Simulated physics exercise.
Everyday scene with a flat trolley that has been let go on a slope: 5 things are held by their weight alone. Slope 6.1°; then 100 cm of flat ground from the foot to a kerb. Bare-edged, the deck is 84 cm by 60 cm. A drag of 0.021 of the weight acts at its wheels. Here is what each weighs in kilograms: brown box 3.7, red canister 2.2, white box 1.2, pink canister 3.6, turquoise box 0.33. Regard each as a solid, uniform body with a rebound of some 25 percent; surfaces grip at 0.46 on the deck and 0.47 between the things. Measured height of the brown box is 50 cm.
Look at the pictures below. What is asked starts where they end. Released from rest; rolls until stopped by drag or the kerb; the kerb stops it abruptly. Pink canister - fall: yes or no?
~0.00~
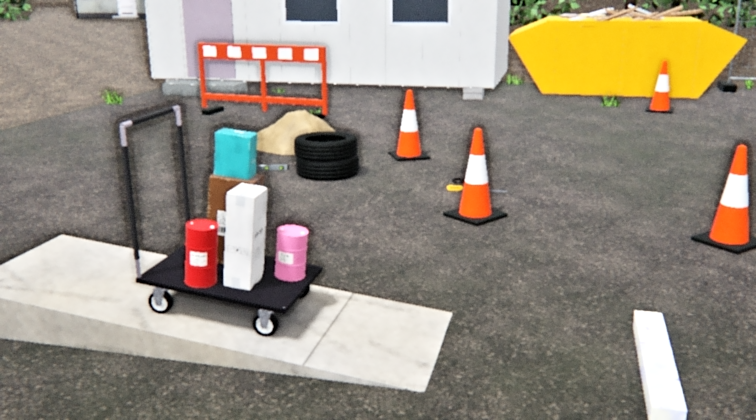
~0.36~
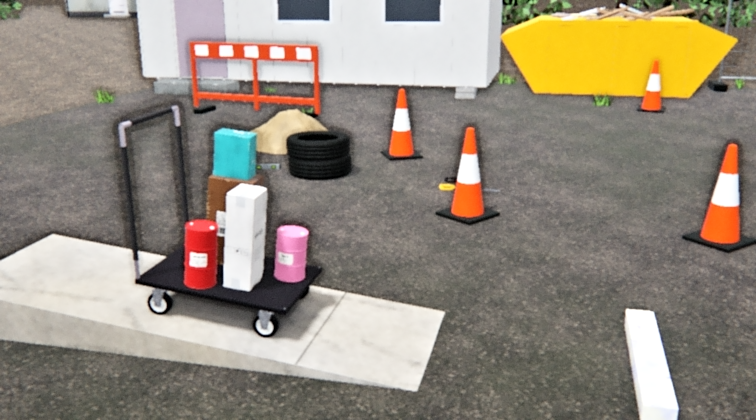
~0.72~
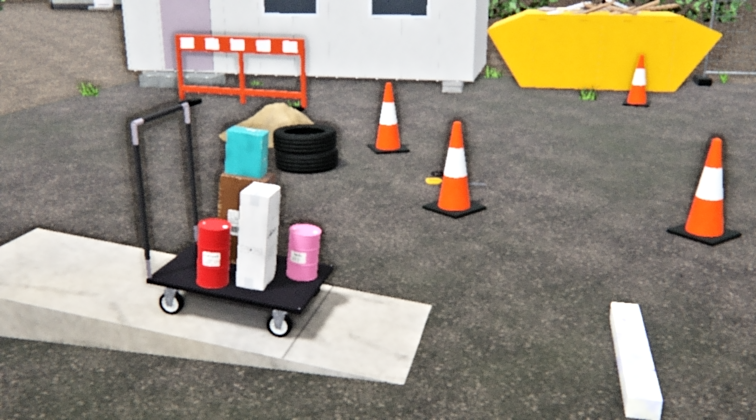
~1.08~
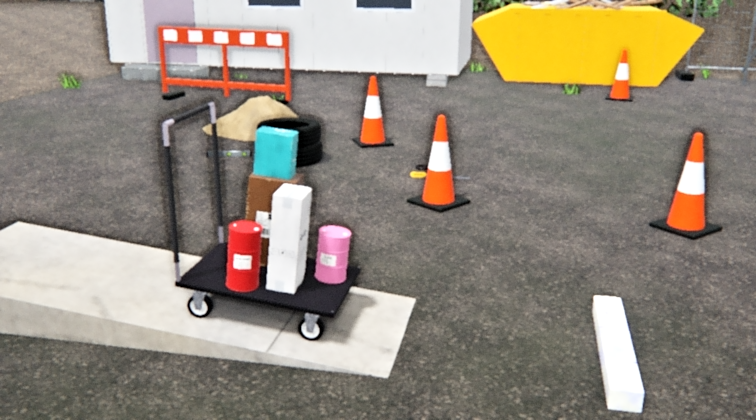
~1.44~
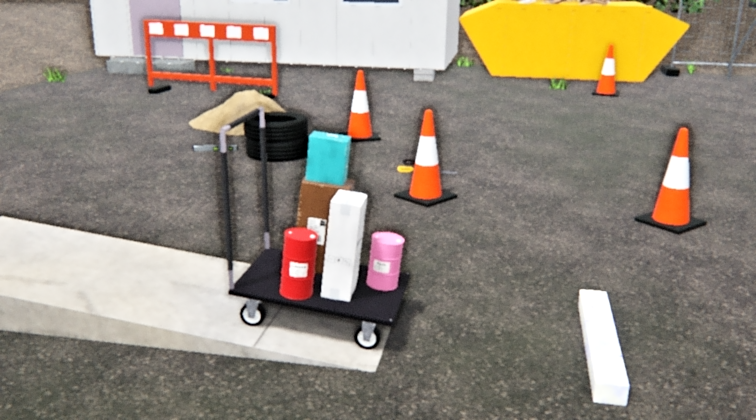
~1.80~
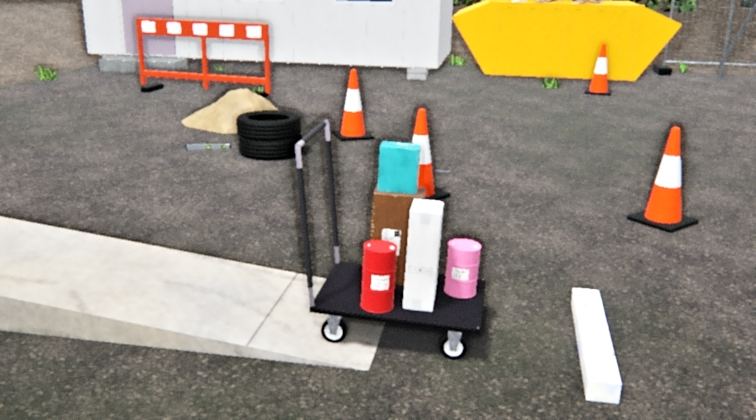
Yes.
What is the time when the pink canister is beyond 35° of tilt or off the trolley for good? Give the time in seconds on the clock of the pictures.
That comes at close to 2.4 seconds.
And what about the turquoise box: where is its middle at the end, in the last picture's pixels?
It comes to rest somewhere around (538, 179).
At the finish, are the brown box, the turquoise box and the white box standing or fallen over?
In the last frame the brown box remains up, the turquoise box remains up and the white box does not stay up.
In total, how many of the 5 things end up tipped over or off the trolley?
2.
After 2.30 s, trolley at the kerb; pink canister slid 8 cm near (586, 279); white box tipped 6° from how it sat; turquoise box slid 8 cm.
After 2.40 s, trolley at the kerb; pink canister now off the trolley; white box tipped 18° from how it sat; red canister tipped 3° from how it sat.
After 2.70 s, trolley at the kerb; white box now off the trolley; turquoise box slid 17 cm; brown box slid 15 cm.
After 3.50 s, trolley at the kerb; turquoise box slid 17 cm; brown box slid 15 cm; red canister slid 12 cm.
By the end (4.2 s), off the trolley and tipped over, white box and pink canister; not toppled but over 10 cm from the start, brown box, red canister and turquoise box.
